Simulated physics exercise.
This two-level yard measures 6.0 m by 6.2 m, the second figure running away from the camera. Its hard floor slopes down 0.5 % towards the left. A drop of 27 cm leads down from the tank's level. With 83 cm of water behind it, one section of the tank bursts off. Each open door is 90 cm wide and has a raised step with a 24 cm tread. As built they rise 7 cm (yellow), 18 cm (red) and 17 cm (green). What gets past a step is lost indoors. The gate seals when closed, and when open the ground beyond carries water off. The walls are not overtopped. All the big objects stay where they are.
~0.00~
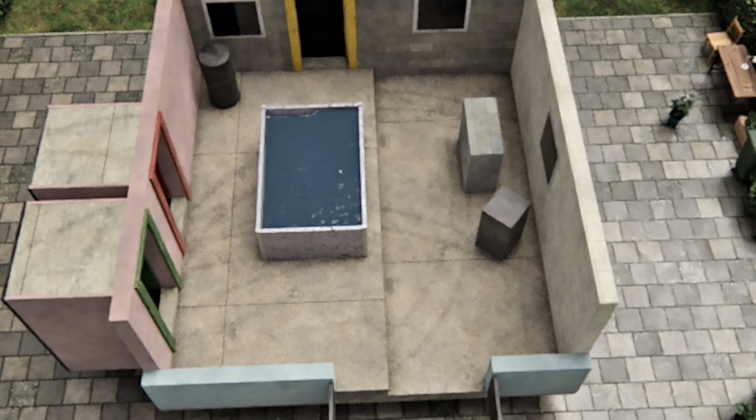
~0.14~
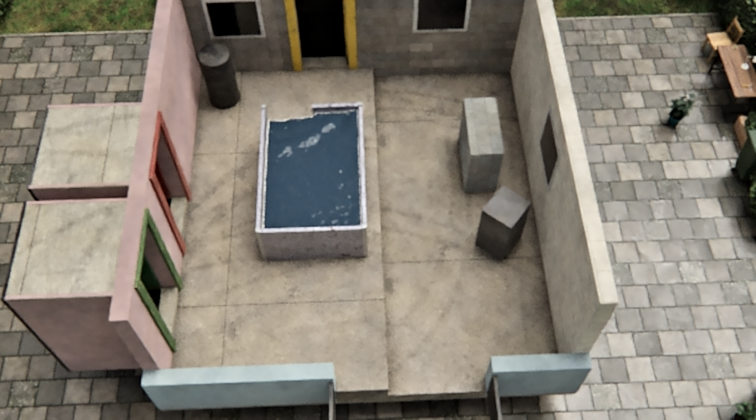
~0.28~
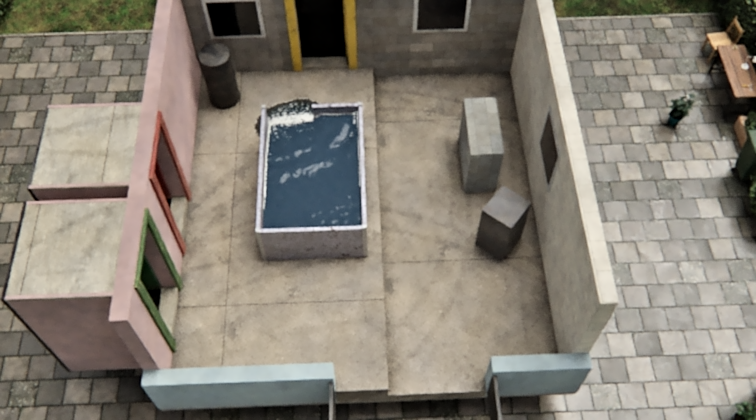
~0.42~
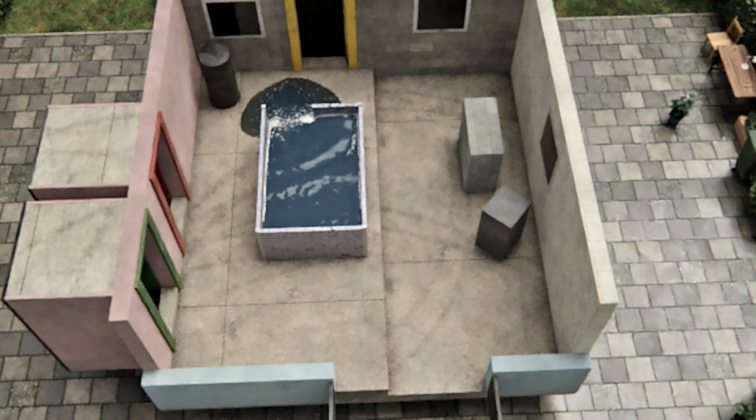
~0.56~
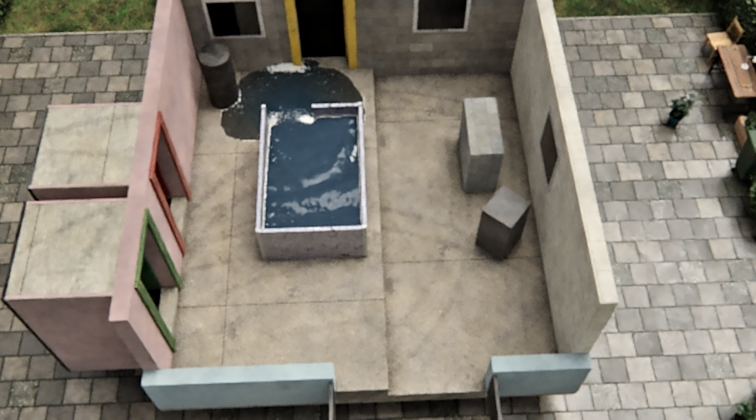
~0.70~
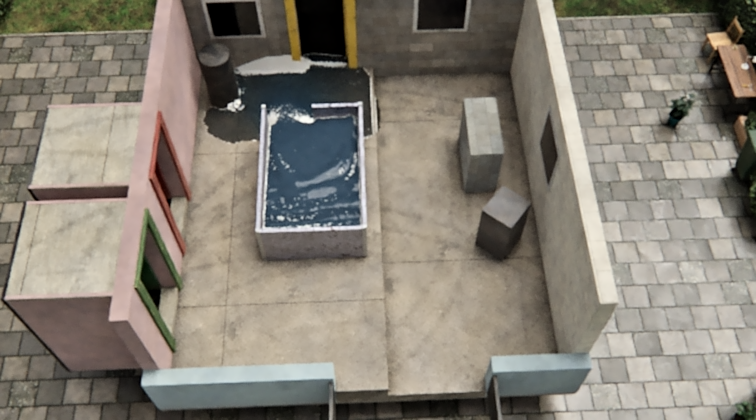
In this clip, a raised rectangular tank of dark water in a walled yard breaks open along its far side, and water pours out, spreading across the floor behind it, leftward past a dark cylinder and back to the yellow-framed door.
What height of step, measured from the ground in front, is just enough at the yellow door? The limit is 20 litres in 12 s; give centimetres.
It would have to be roughly 34 cm high.
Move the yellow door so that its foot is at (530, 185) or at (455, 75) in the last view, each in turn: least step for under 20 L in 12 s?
Roughly 7.5 and 12.0 cm.
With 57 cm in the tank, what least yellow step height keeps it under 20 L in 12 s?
About 22 cm.
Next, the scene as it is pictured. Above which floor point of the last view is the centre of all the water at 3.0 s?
Near (301, 159).
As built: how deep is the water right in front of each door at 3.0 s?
In cm: Yellow 22, red 5, green 1.
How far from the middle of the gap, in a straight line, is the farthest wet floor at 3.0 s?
Some 4.4 m out.
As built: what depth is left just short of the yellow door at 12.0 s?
Roughly 8.0 cm deep.
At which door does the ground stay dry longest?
It is the green one.
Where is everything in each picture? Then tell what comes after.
In the first frame, the tank at (312, 167) is whole and still, 83 cm deep; the yellow door at (322, 31) is dry.
In the second frame, the front is at a hidden place, 0.3 m from the gap on the far side; 0.2 m2 of floor is wet, 83 cm left at the back.
In the third frame, water pours out on the far side and has run 0.9 m, to (289, 104); about 11 cm deep outside, 83 cm at the back.
In the fourth frame, the front is at (286, 82), 1.4 m from the gap on the far side; 1.9 m2 of floor is wet, 83 cm left at the back.
In the fifth frame, the front is at (305, 62), 1.8 m from the gap on the far side; 3.4 m2 of floor is wet, 81 cm left at the back.
In the sixth frame, water pours out on the far side and has run 2.0 m, to (333, 57); about 6 cm deep outside, 74 cm at the back; water is at the yellow door at (322, 31).
After 1.4 s water covers 15 % of the floor, deepest (51 cm) near (258, 73); 19 cm at the yellow door, 97 litres in over its 7 cm step.
After 3.0 s water covers 40 % of the floor, deepest (38 cm) near (202, 75); 22 cm at the yellow door, 350 litres in over its 7 cm step.
After 12.0 s water covers 95 % of the floor, deepest (12 cm) near (559, 373); 8 cm at the yellow door, 632 litres in over its 7 cm step.
At the yellow door as built, the water arrived by 0.6 s and peaked near 26 cm at 2.2 s.
With a step of 29 cm, 48 litres would have come in within the 12 s; with 39 cm, 4 litres. So under 20 litres takes about 34 cm.
